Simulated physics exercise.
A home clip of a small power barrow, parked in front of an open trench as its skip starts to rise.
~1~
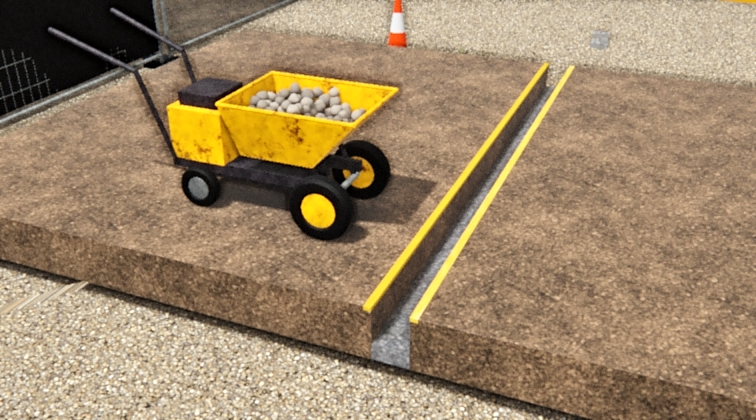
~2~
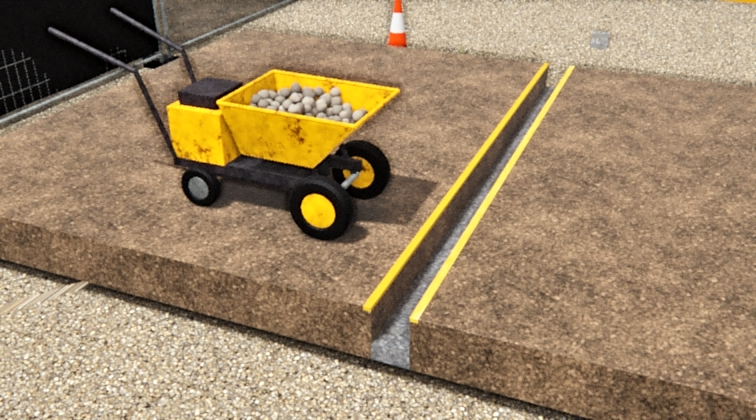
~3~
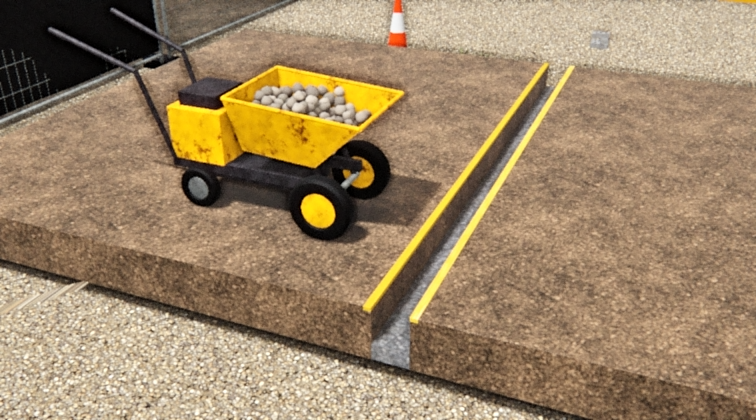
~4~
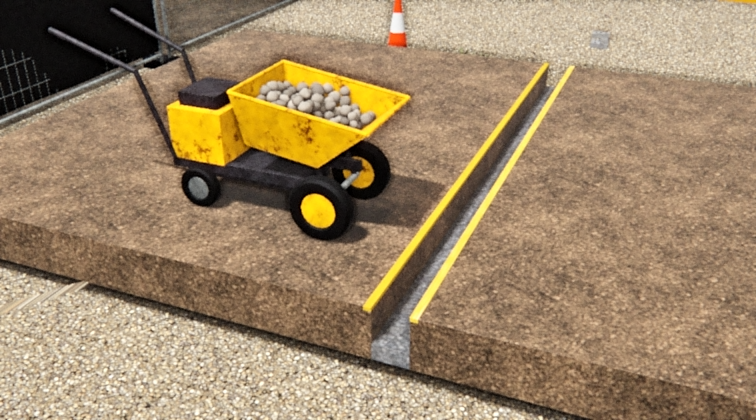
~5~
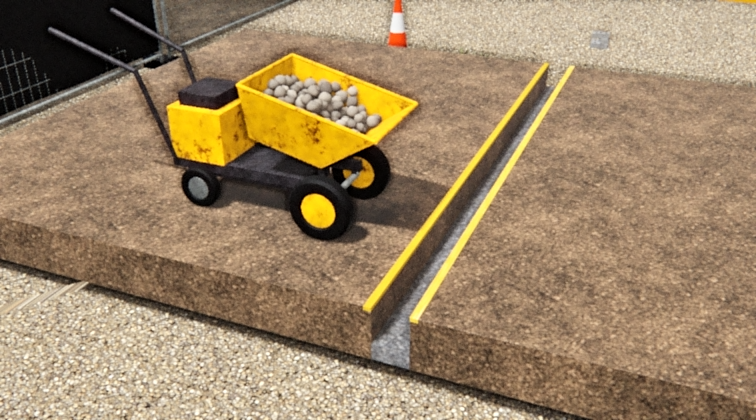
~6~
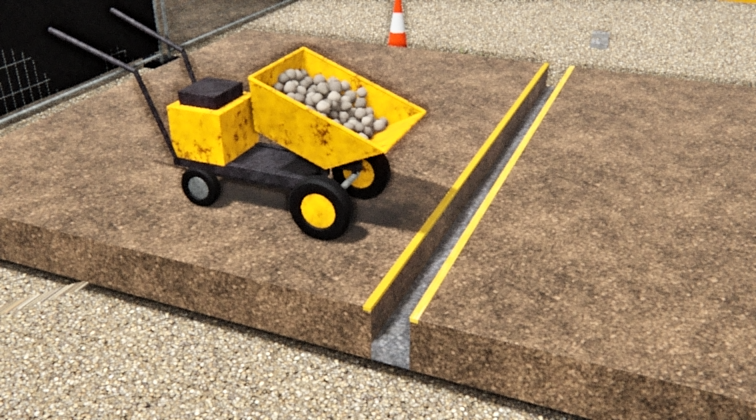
The video shows a small yellow power barrow loaded with rounded grey stones, parked on brown ground beside a narrow, yellow-edged trench. Its skip slowly tilts forward to the right, the back rising and the front lip lowering, while the wheels stay still.
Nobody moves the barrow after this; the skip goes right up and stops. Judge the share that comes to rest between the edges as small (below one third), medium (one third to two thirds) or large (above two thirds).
The share is medium, from one third to two thirds.
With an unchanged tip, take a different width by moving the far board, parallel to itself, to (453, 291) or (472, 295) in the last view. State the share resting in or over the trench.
You'd get 80 in a hundred the first time and 100 in a hundred the second.
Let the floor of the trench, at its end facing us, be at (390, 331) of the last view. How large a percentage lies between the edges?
The share would be close to 40 percent.
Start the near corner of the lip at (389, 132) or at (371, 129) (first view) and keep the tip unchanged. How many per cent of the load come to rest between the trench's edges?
You'd get around 0 in a hundred, then 20 in a hundred.
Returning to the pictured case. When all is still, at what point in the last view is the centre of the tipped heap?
About (457, 237).
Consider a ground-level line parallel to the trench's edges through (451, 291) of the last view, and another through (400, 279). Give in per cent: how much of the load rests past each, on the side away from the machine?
Around 40 percent for the first and 90 percent for the second.
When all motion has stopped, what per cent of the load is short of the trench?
It works out to roughly 0 percent.
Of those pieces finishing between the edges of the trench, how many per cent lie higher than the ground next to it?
0 %.
Shortly afterwards, skip tipped steeply; the whole lot in the skip.
Next, skip tipped right over; the bulk in the skip; a little in or heaped over the trench; a little beyond it; only a few falling.
Some moments later, skip tipped right over; a little in the skip; near a third in or heaped over the trench; near half beyond it.
In the end, skip tipped right over; near half in or heaped over the trench; near half beyond it.
